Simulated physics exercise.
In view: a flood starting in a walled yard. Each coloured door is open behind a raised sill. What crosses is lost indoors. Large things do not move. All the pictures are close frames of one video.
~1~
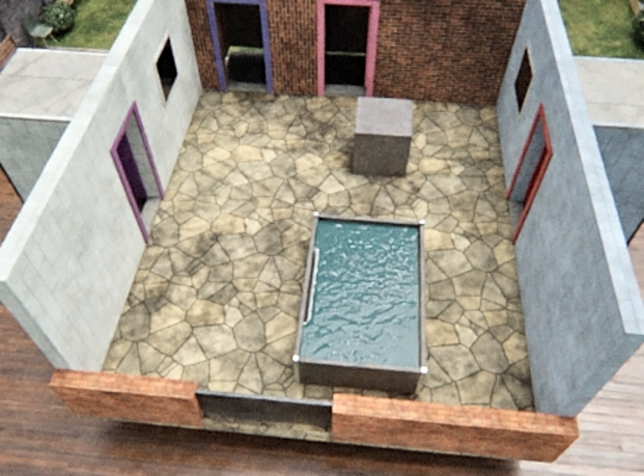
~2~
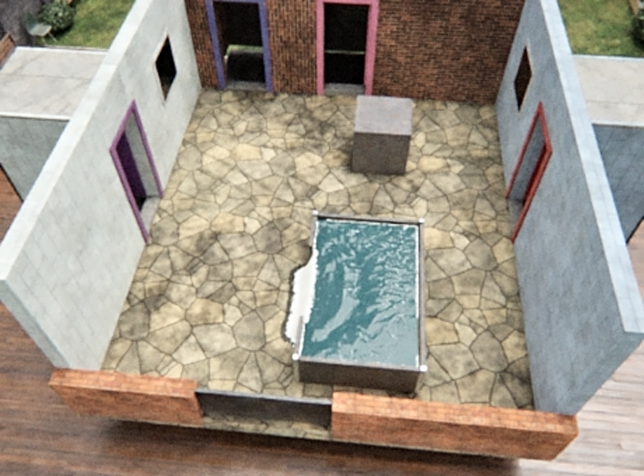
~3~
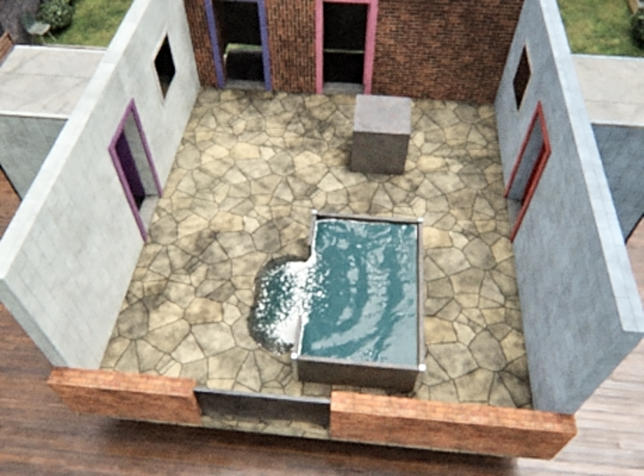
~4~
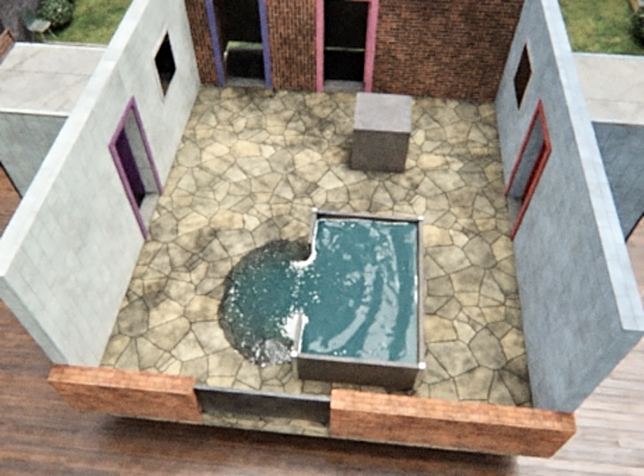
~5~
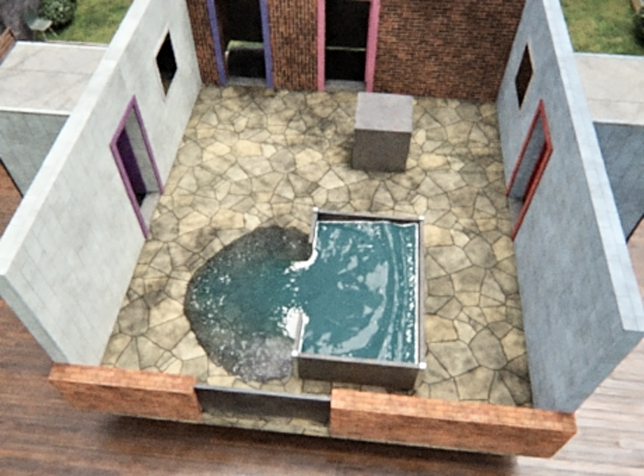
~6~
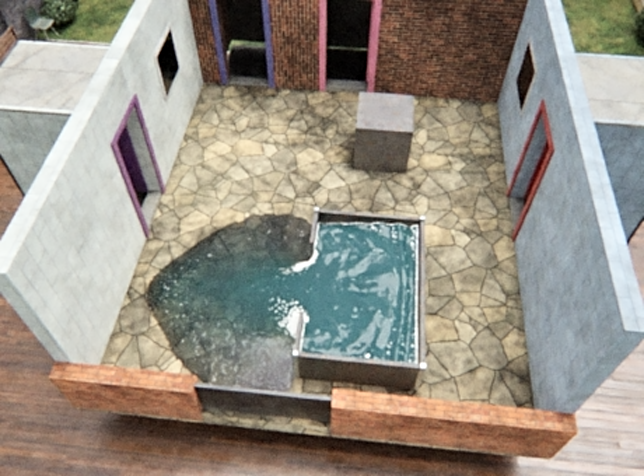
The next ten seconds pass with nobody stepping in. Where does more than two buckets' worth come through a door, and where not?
Through the red door two buckets or less; through the pink door two buckets or less; through the purple door more than two buckets; through the blue door more than two buckets.
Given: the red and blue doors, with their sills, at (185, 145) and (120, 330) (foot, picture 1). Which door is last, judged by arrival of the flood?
That would be the pink door.
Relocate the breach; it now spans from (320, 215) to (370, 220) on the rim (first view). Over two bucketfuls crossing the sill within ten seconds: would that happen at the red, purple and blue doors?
Red: Crosses the line; purple: Falls short; blue: Crosses the line.
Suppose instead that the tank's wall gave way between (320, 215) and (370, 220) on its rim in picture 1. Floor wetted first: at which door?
Answer: The door marked pink.
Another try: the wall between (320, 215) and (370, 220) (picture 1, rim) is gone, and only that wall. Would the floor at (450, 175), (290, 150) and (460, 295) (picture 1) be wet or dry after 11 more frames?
Point by point: Swamped, swamped and untouched.
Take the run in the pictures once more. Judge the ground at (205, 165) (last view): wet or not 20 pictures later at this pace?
Looking there, it would be swamped.
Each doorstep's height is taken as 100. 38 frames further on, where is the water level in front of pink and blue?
Near 50 and 340 per cent, in that order.
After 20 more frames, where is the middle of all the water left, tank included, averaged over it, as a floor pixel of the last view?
The centre of mass sits at about (256, 283).
A moment on, water covers 25 % of the floor; the red door not reached, the pink door not reached, the purple door wet at the sill, nothing in, the blue door not reached.
Next, water covers 30 % of the floor; the red door not reached, the pink door not reached, the purple door over two buckets in, the blue door not reached.
Then, water covers 40 % of the floor; the red door not reached, the pink door not reached, the purple door far over two buckets in, the blue door under two buckets in.
Later, water covers 60 % of the floor; the red door not reached, the pink door wet at the sill, nothing in, the purple door far over two buckets in, the blue door far over two buckets in.
In the end, water covers 90 % of the floor; the red door wet at the sill, nothing in, the pink door wet at the sill, nothing in, the purple door far over two buckets in, the blue door far over two buckets in.
